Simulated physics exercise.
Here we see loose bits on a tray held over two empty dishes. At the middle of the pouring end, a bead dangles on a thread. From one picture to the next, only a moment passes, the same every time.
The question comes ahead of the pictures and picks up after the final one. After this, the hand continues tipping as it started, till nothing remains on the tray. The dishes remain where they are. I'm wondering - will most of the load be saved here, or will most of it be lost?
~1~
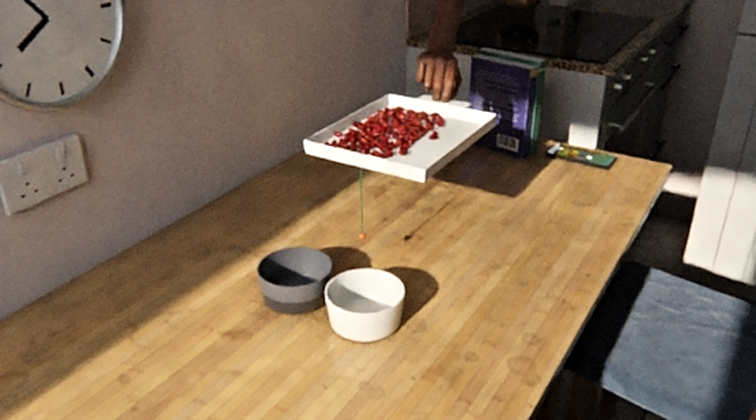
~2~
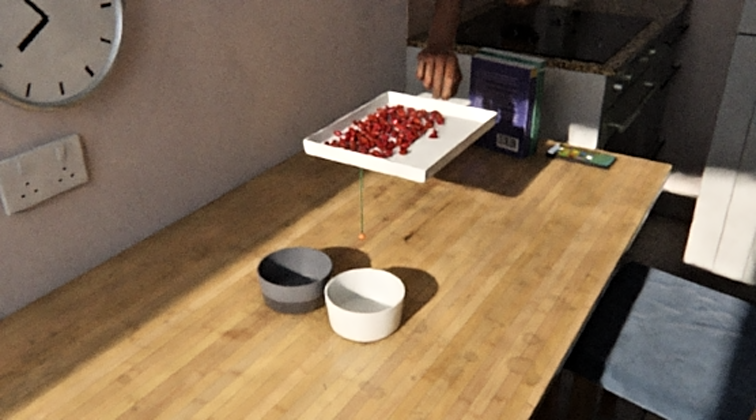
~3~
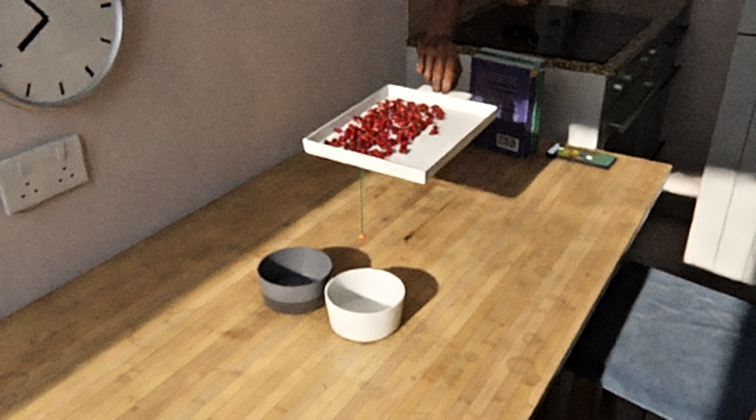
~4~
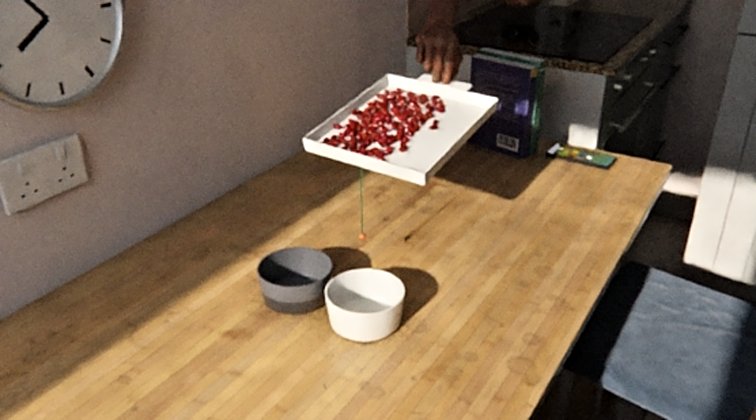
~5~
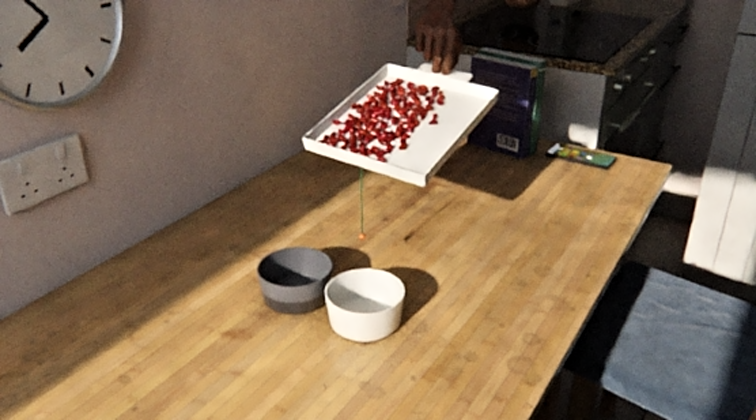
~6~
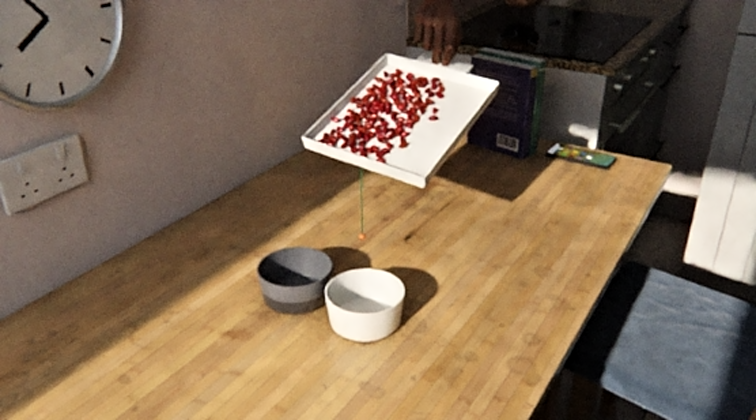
The dishes secure under fifty percent.
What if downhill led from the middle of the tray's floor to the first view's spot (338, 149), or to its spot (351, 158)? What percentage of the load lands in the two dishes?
For the first aim it is 0 in a hundred, for the second 20 in a hundred.
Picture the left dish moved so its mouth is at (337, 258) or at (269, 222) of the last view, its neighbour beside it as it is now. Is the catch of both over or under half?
Well, a majority share the first time and a minority share the next.
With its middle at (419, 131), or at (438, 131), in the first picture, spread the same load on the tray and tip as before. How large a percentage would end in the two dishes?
You'd get 20 % the first time and 30 % the second.
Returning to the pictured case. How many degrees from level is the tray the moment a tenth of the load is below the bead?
Roughly 90°.
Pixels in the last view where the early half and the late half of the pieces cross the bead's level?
Roughly at (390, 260) first, and then at (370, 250).
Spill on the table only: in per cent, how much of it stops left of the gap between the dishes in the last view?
It amounts to some 10 percent.
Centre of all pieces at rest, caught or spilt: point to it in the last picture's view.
Somewhere around (382, 300) in the last picture.
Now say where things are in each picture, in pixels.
Corners of the pouring end (306, 140) and (424, 169), level; middle of the load (390, 131), kidney beans; left dish (273, 296); right dish (344, 323); bead on its thread (362, 237), in the first picture.
Corners of the pouring end (306, 140) and (424, 169), level; middle of the load (390, 130), in the second picture.
Corners of the pouring end (305, 139) and (424, 170), tipped barely, lowest at the right corner; middle of the load (389, 127), in the third picture.
Corners of the pouring end (305, 138) and (424, 172), tipped a little, lowest at the right corner; middle of the load (389, 121), in the fourth picture.
Corners of the pouring end (305, 138) and (424, 175), tipped a little, lowest at the right corner; middle of the load (389, 116), in the fifth picture.
Corners of the pouring end (304, 137) and (423, 177), tipped clearly, lowest at the right corner; middle of the load (389, 111); left dish (273, 296); right dish (344, 323), in the sixth picture.
Just after the last frame, tray tipped steeply; almost all on the tray; just a few in the air.
A moment on, tray tipped past a quarter turn; the larger part on the tray; about a tenth in the right dish; about a tenth outside both; about a tenth in the air.
Further on, tray tipped past a quarter turn; roughly a quarter in the right dish; about a tenth in the left dish; roughly two thirds outside both.
When it is over, tray tipped past a quarter turn; roughly a quarter in the right dish; about a tenth in the left dish; roughly two thirds outside both.
